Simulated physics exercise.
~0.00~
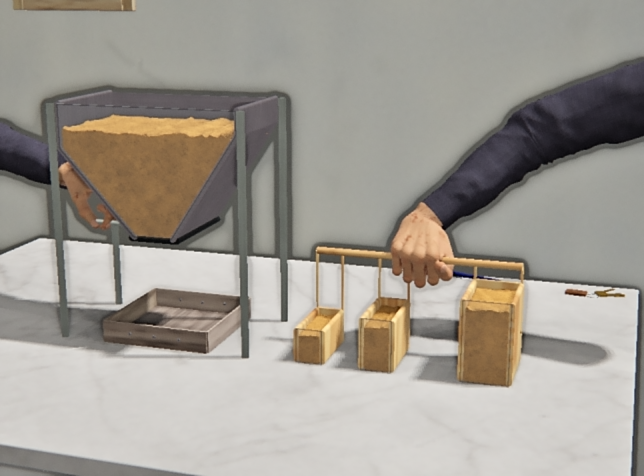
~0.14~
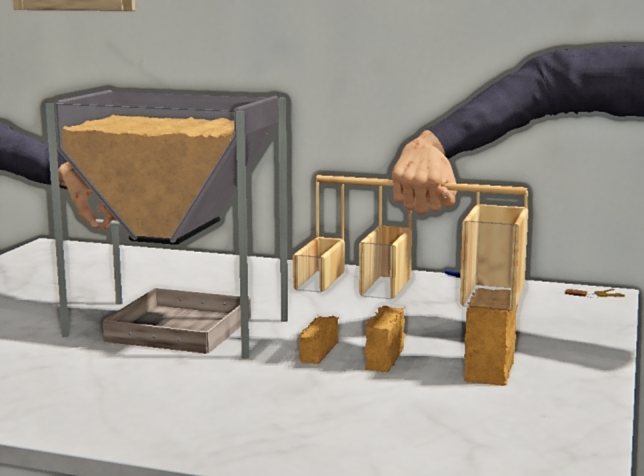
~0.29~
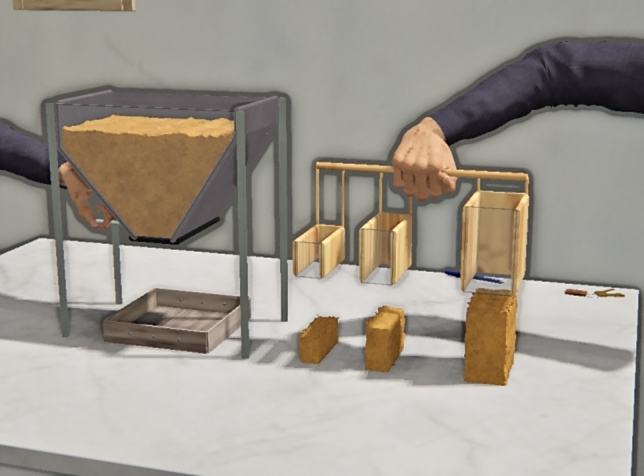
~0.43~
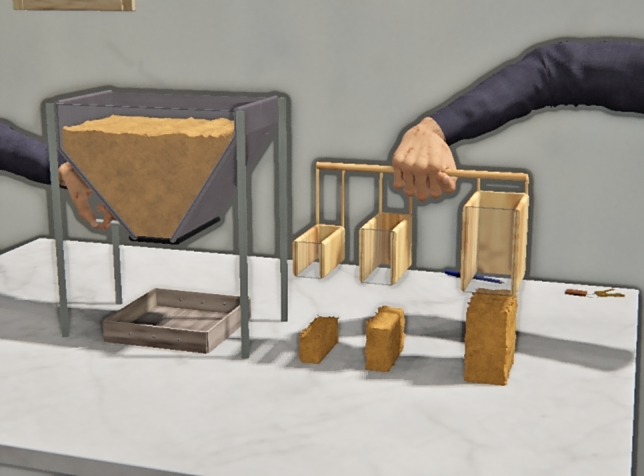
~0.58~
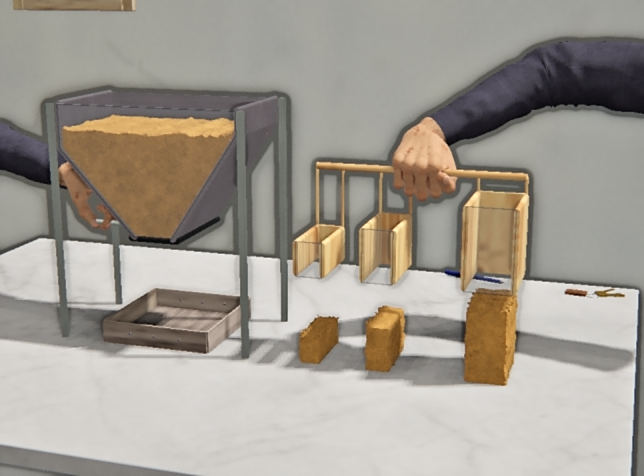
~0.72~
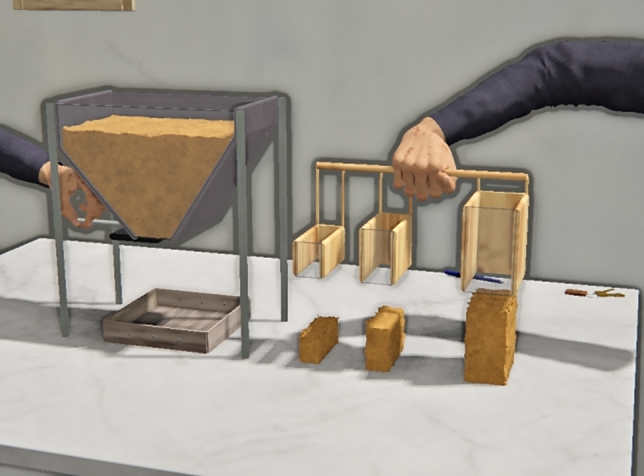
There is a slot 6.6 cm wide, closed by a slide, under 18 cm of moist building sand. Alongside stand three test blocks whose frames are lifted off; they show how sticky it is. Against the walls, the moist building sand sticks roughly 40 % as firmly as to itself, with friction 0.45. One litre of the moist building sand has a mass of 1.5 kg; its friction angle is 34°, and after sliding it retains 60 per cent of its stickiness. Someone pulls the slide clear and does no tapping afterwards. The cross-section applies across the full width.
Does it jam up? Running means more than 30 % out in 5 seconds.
The feeder ends up stopped.
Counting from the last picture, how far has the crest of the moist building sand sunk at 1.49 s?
Around 0.0 cm.
By 1.07 s, 0 % has run out.
By 1.49 s, 0 % has run out.
By 1.90 s, 0 % has run out.
By 2.32 s, 0 % has run out.
By 5.62 s, at the end, 0 % has run out.
